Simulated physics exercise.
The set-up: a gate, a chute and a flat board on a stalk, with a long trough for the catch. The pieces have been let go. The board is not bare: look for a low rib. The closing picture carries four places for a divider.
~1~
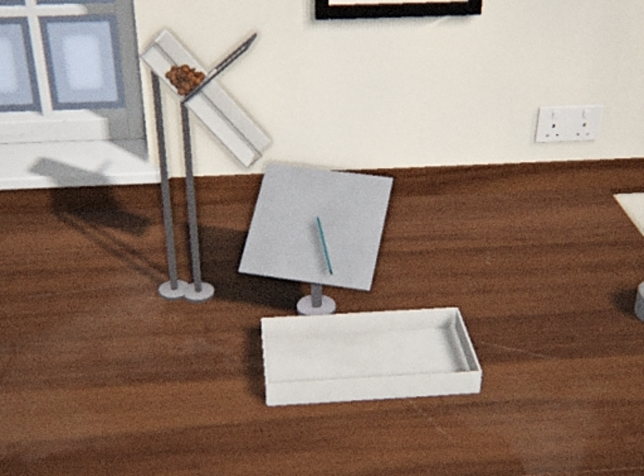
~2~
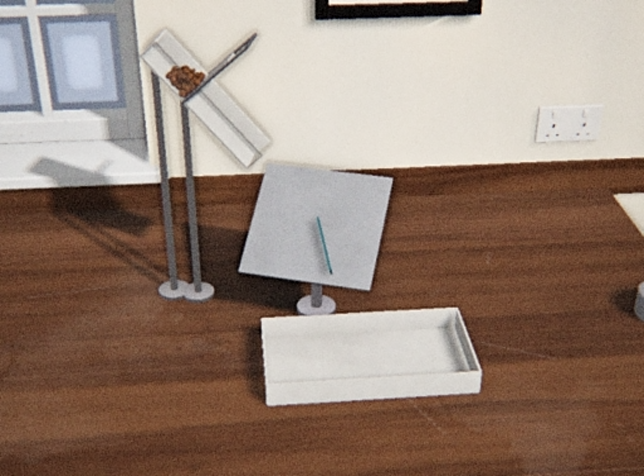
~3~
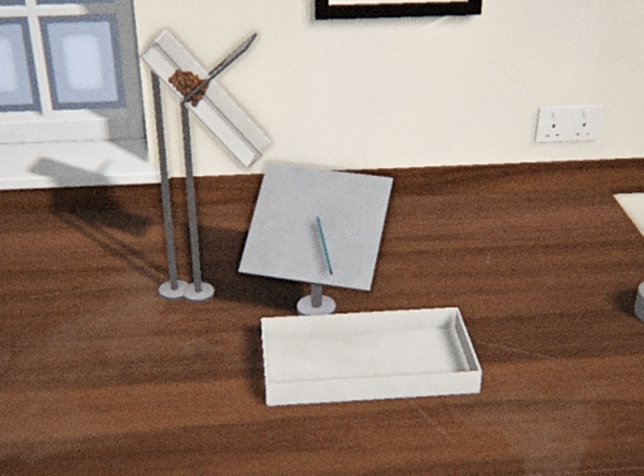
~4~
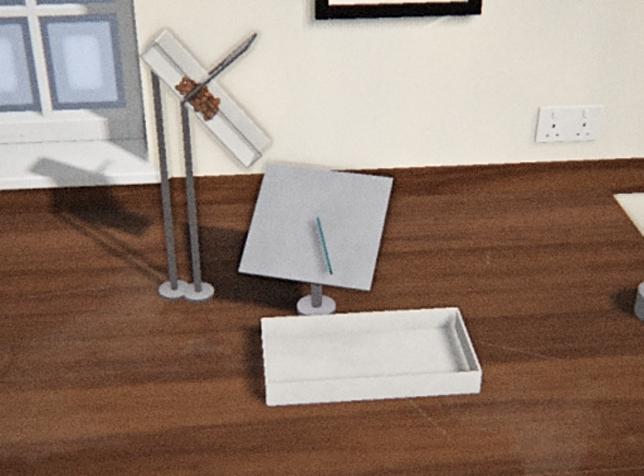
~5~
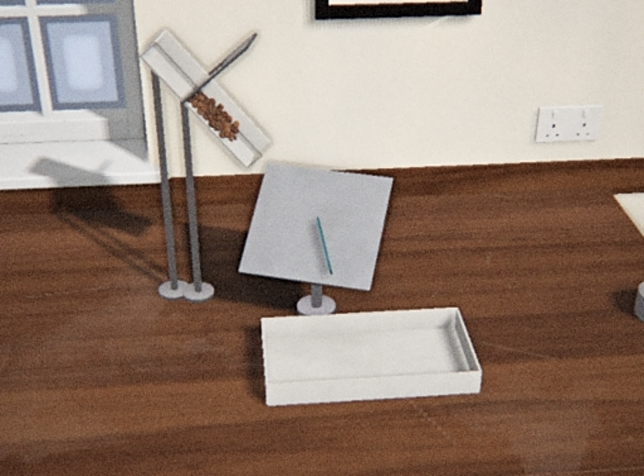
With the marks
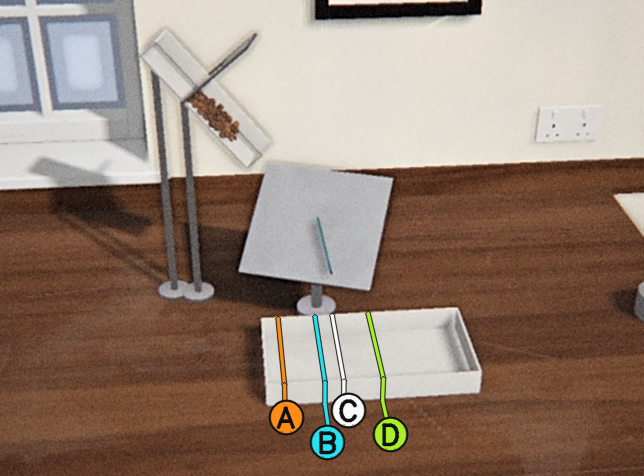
On a wooden surface by a window, brown pieces sit behind a thin gate near the top of a steep chute, then slide down it toward its lower end, above a tilted grey board and an empty white trough.
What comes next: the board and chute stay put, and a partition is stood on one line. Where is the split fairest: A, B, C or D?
Go for B.
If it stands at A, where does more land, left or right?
Right.
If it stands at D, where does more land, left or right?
More lands on the left.
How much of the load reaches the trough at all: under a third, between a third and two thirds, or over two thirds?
Over two thirds.
On the marked copy, line A crosses the front rim at (284, 383); line B crosses the front rim at (324, 381); line C crosses the front rim at (343, 380); line D crosses the front rim at (383, 377).
For line A, of what is caught, a small part on the left of the divider, nearly all on the right.
For line B, of what is caught, about two thirds on the left of the divider, about a third on the right.
For line C, of what is caught, nearly all on the left of the divider, a small part on the right.
For line D, of what is caught, nearly all on the left of the divider, a stray few on the right.
